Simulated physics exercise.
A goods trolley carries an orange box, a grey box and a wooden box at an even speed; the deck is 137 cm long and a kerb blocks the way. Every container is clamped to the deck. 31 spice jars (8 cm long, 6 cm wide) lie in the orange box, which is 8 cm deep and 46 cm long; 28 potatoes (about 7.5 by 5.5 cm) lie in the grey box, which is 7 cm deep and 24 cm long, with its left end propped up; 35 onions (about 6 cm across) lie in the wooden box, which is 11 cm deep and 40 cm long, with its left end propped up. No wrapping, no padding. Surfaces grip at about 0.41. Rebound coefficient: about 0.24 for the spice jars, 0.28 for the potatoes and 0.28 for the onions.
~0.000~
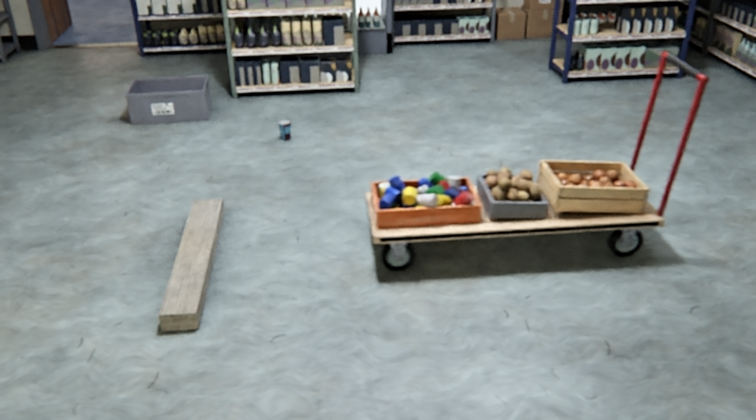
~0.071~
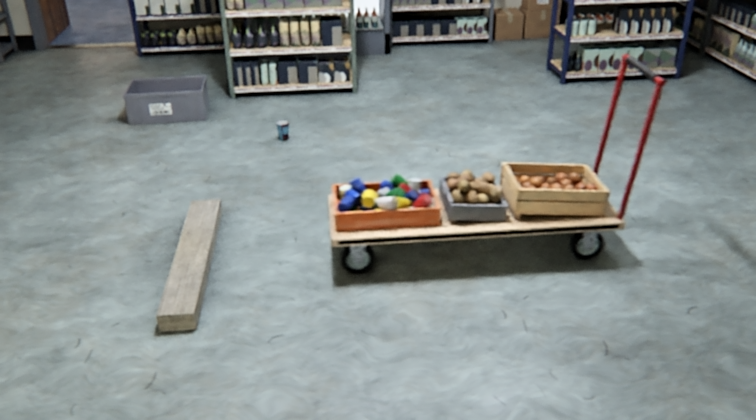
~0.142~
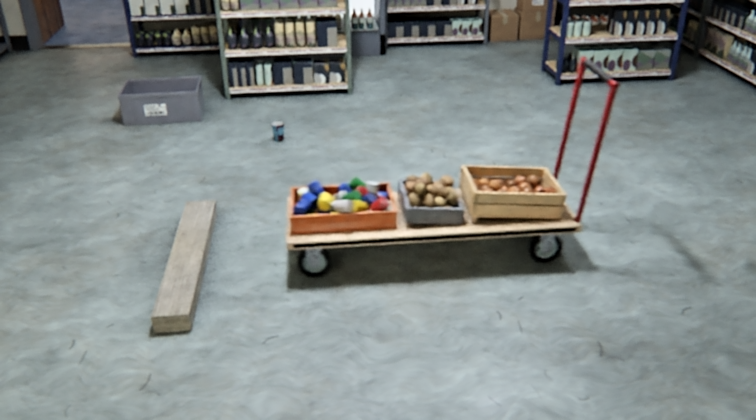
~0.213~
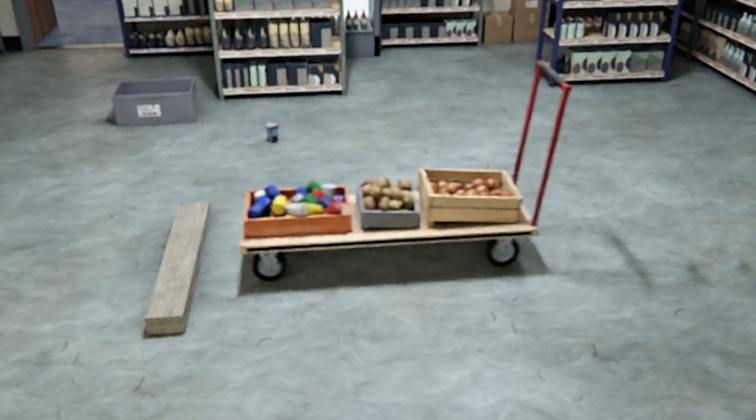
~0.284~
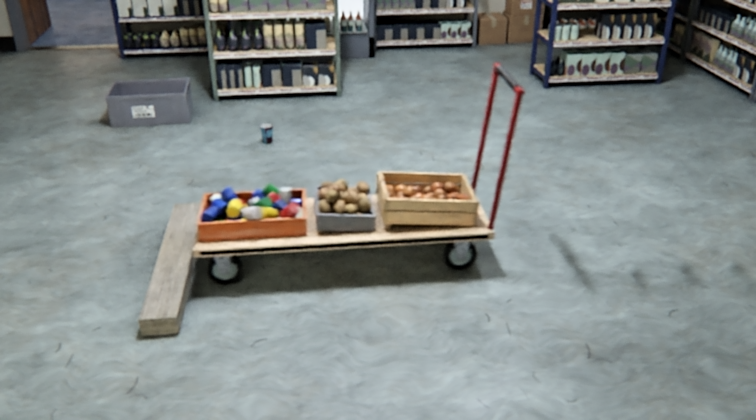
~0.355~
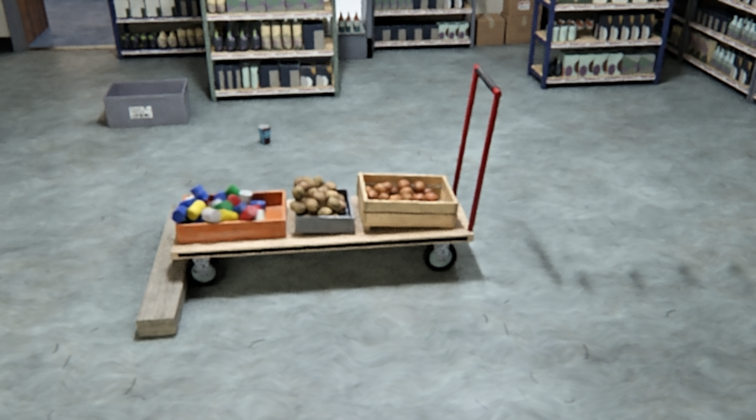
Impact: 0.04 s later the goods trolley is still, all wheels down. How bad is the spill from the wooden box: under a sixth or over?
Out of the wooden box go under a sixth of the onions.
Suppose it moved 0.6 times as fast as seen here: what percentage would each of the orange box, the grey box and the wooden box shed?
In that case orange box 10, grey box 10, wooden box 0 per cent.
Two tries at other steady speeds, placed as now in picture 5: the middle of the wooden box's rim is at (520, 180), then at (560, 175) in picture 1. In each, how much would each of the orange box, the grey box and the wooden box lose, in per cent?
Orange box 10 then 20, grey box 10 then 30, wooden box 0 then 0 per cent.
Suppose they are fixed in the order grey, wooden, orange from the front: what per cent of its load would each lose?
In that case orange box 20, grey box 30, wooden box 0 per cent.
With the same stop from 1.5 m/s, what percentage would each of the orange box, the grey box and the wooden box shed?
In that case orange box 10, grey box 10, wooden box 0 per cent.
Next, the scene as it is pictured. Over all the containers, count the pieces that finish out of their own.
Some 18 pieces.
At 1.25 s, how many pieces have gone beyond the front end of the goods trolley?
Roughly 6.
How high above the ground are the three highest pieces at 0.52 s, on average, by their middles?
About 44 cm.
After 0.40 s, the orange box is down by 2 of 31, the grey box is down by 4 of 28 and the wooden box has all 35.
After 0.52 s, the orange box is down by 6 of 31, the grey box is down by 9 of 28 and the wooden box has all 35.
After 0.75 s, the orange box is down by 9 of 31, the grey box is down by 9 of 28 and the wooden box has all 35.
When it is over (at 1.25 s), the orange box is down by 9 of 31, the grey box is down by 9 of 28 and the wooden box has all 35. Asked share, 0 of 35, 0 per cent.
